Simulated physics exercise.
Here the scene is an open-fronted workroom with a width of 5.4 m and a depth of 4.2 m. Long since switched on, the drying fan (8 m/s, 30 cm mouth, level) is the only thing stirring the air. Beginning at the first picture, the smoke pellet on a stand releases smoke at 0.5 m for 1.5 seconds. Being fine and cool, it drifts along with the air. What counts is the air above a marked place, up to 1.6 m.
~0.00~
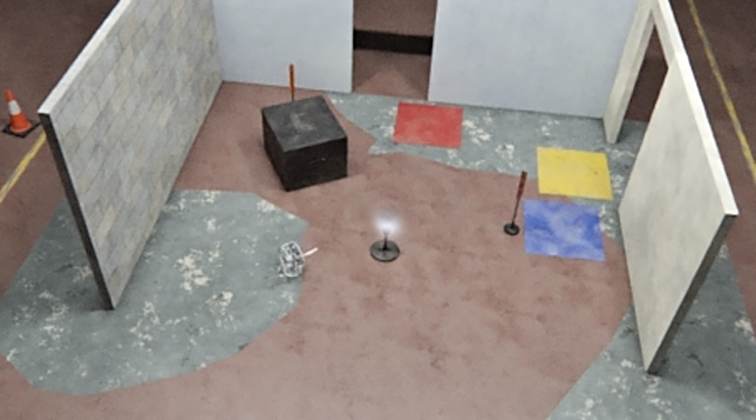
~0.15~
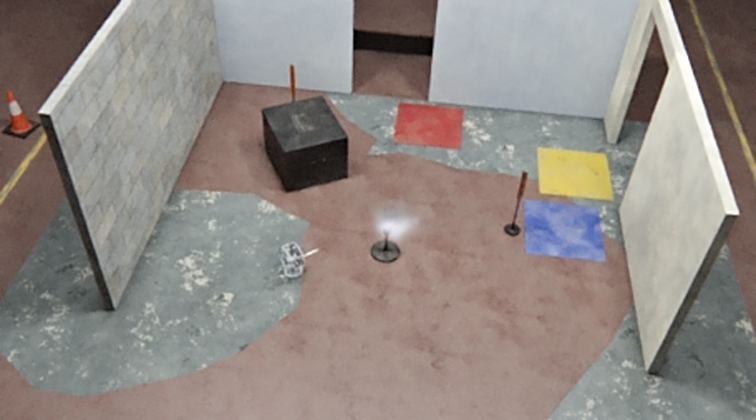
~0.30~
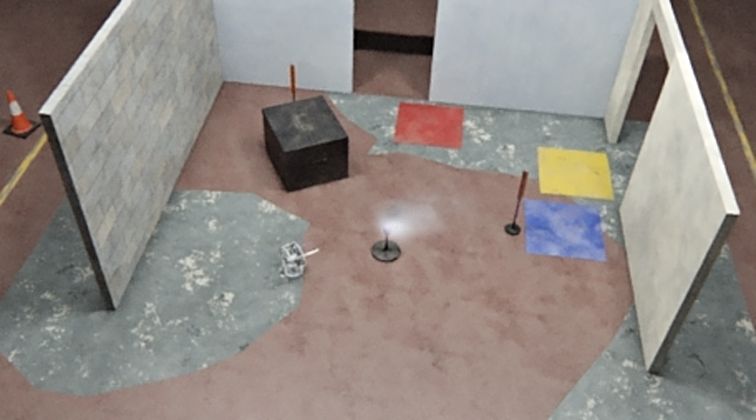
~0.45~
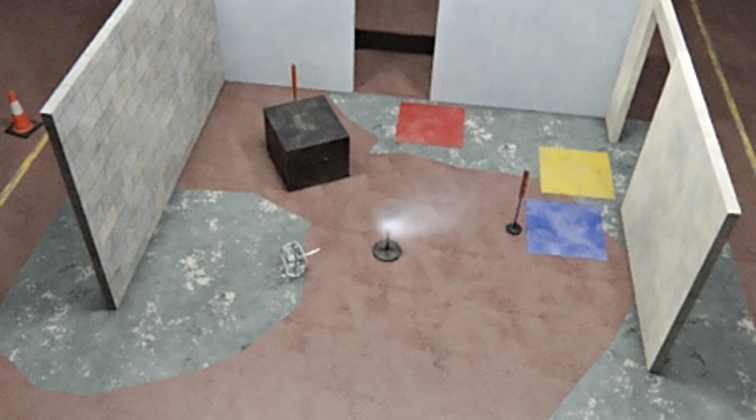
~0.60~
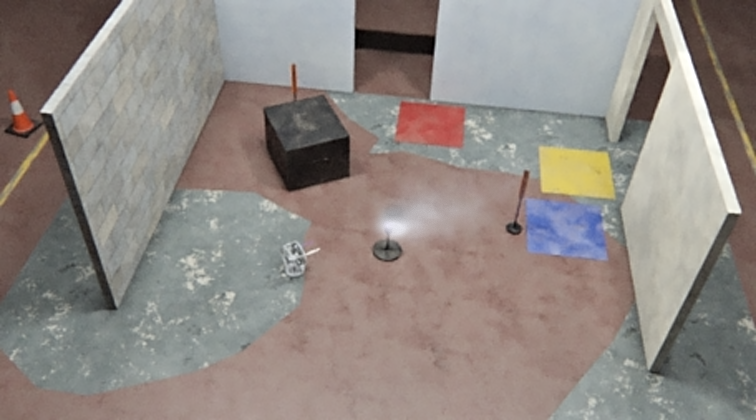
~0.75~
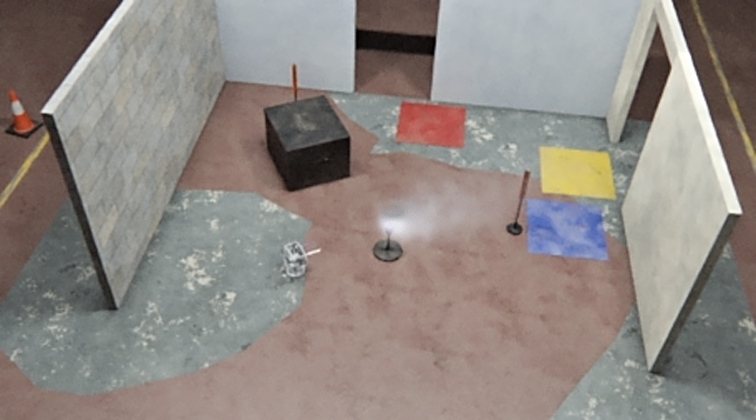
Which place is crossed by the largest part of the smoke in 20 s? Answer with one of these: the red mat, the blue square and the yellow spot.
It is the yellow one.
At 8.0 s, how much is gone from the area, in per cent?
Estimated value: Around 90 per cent.
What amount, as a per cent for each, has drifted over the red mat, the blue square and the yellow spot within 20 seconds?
1 % red, 40 % blue, 80 % yellow.
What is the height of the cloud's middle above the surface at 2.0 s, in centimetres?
Roughly 30 cm up.
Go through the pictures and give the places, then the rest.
The smoke is thickest near (387, 223), the smoke pellet on a stand stands at (386, 229) and the drying fan is at (292, 258), in the first frame.
The smoke is thickest near (394, 222) and reaches out to (415, 219), the blue square is centred on (563, 230), the red mat is centred on (429, 125) and the yellow spot is centred on (574, 173), in the second frame.
The smoke is thickest near (401, 220) and reaches out to (440, 203), a ribbon ends at (294, 93) and a ribbon ends at (519, 198), in the third frame.
The smoke is thickest near (408, 218) and reaches out to (476, 191) and the top of a packing case is at (306, 122), in the fourth frame.
The smoke is thickest near (416, 216) and reaches out to (504, 186), in the fifth frame.
The smoke is thickest near (424, 214) and reaches out to (531, 177), a ribbon ends at (296, 93) and a ribbon ends at (521, 198), in the sixth frame.
By 2.0 s, 7 % is gone from the area; 22 % has passed over the blue square, 0 % over the red mat and 41 % over the yellow spot, and the middle of the rest is near (540, 178).
By 4.0 s, 65 % is gone from the area; 38 % has passed over the blue square, 0 % over the red mat and 78 % over the yellow spot, and the middle of the rest is near (608, 125).
By 8.0 s, 90 % is gone from the area; 39 % has passed over the blue square, 1 % over the red mat and 82 % over the yellow spot.
By 20.0 s, 95 % is gone from the area; 39 % has passed over the blue square, 1 % over the red mat and 84 % over the yellow spot.
